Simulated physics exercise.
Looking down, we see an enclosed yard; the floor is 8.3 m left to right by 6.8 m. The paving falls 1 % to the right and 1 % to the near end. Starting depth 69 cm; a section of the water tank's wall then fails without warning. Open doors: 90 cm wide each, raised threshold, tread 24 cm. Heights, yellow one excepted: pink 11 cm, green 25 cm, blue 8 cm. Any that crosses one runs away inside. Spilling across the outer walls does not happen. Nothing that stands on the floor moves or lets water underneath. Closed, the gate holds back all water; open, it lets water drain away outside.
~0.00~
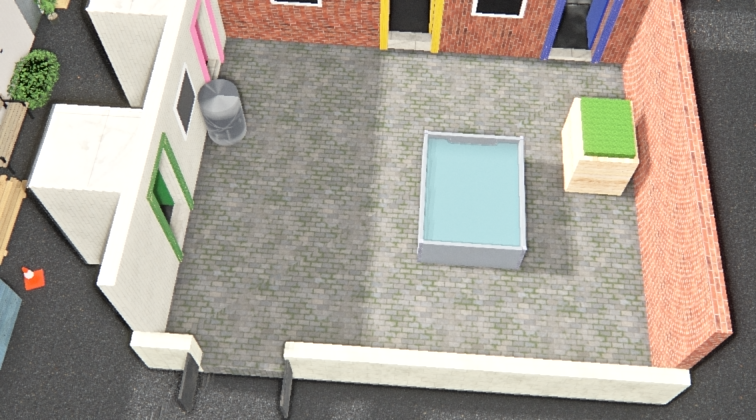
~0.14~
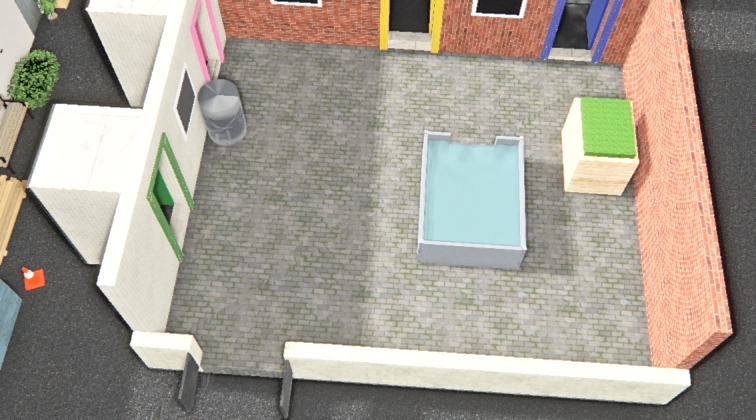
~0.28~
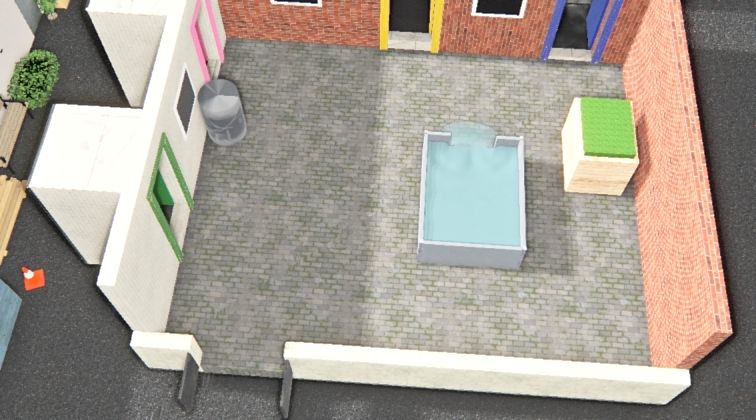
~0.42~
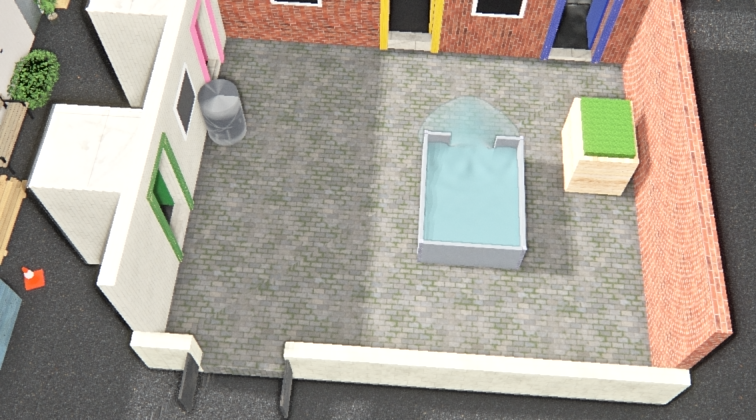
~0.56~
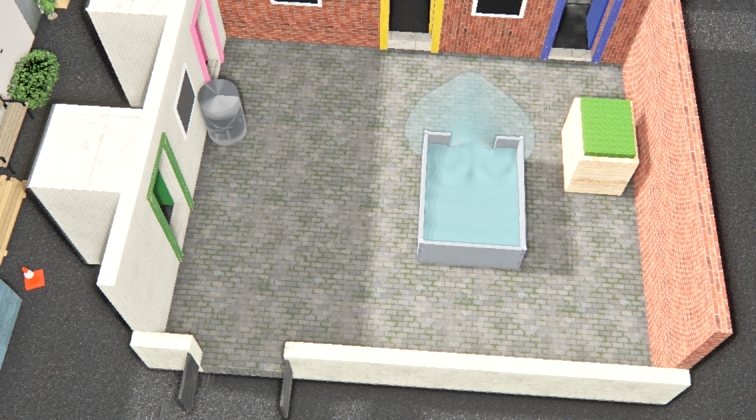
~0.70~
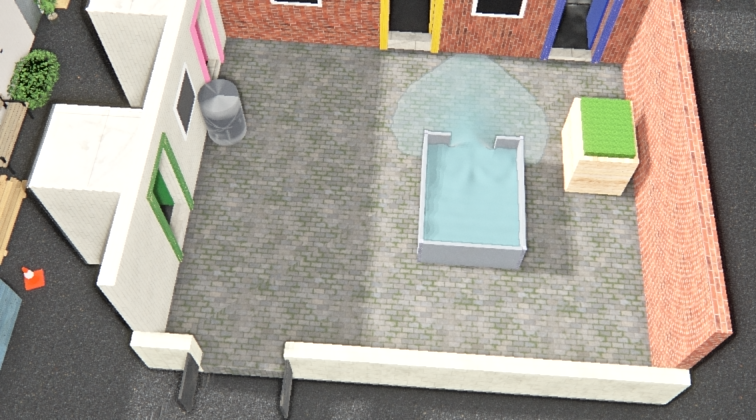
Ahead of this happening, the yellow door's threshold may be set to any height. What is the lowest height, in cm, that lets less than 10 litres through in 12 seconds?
About 18 cm.
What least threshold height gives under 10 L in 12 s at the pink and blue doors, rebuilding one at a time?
Some 10.0 cm for pink, some 13.0 cm for blue.
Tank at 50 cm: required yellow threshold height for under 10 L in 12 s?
About 11.5 centimetres.
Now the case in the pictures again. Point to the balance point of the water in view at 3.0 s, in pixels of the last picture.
(469, 147), roughly.
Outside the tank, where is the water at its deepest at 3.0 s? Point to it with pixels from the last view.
About (623, 75).
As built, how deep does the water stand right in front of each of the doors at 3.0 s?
In cm - yellow: 16, pink: 2, green: 0, blue: 11.
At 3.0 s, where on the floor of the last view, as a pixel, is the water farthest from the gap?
Front tip: Approx. (226, 42) px.
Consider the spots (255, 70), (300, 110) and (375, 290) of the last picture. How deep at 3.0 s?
Some 3, 0 and 0 cm.
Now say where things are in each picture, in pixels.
In the first picture, still water, 69 cm deep, in the water tank at (473, 191); the yellow door at (411, 16) is dry.
In the second picture, the gap is on the far side, the front 0.3 m out at a hidden place; the back of the water tank holds 69 cm.
In the third picture, the front is at (459, 124), 0.8 m from the gap on the far side; 0.7 m2 of floor is wet, 69 cm left at the back.
In the fourth picture, the front is at (463, 100), 1.4 m from the gap on the far side; 1.8 m2 of floor is wet, 69 cm left at the back.
In the fifth picture, the gap is on the far side, the front 2.1 m out at (469, 74); the back of the water tank holds 69 cm.
In the sixth picture, the gap is on the far side, the front 2.6 m out at (464, 53); the back of the water tank holds 64 cm; 0.8 m in a straight line remain to the yellow door at (411, 16).
After 1.4 s water covers 15 % of the floor, deepest (37 cm) near (474, 153); 20 cm at the yellow door, 0 litres in over its 26 cm threshold.
After 3.0 s water covers 25 % of the floor, deepest (28 cm) near (623, 75); 16 cm at the yellow door, 0 litres in over its 26 cm threshold.
After 12.0 s water covers 90 % of the floor, deepest (10 cm) near (601, 131); 6 cm at the yellow door, 0 litres in over its 26 cm threshold.
At the yellow door as built, the water arrived by 1.1 s and peaked near 22 cm at 2.0 s.
Run again over the same 12 s with other heights there, 24 litres in over 15 cm, 3 litres over 20.5 cm. The limit of 10 litres is kept from about 18 cm up.
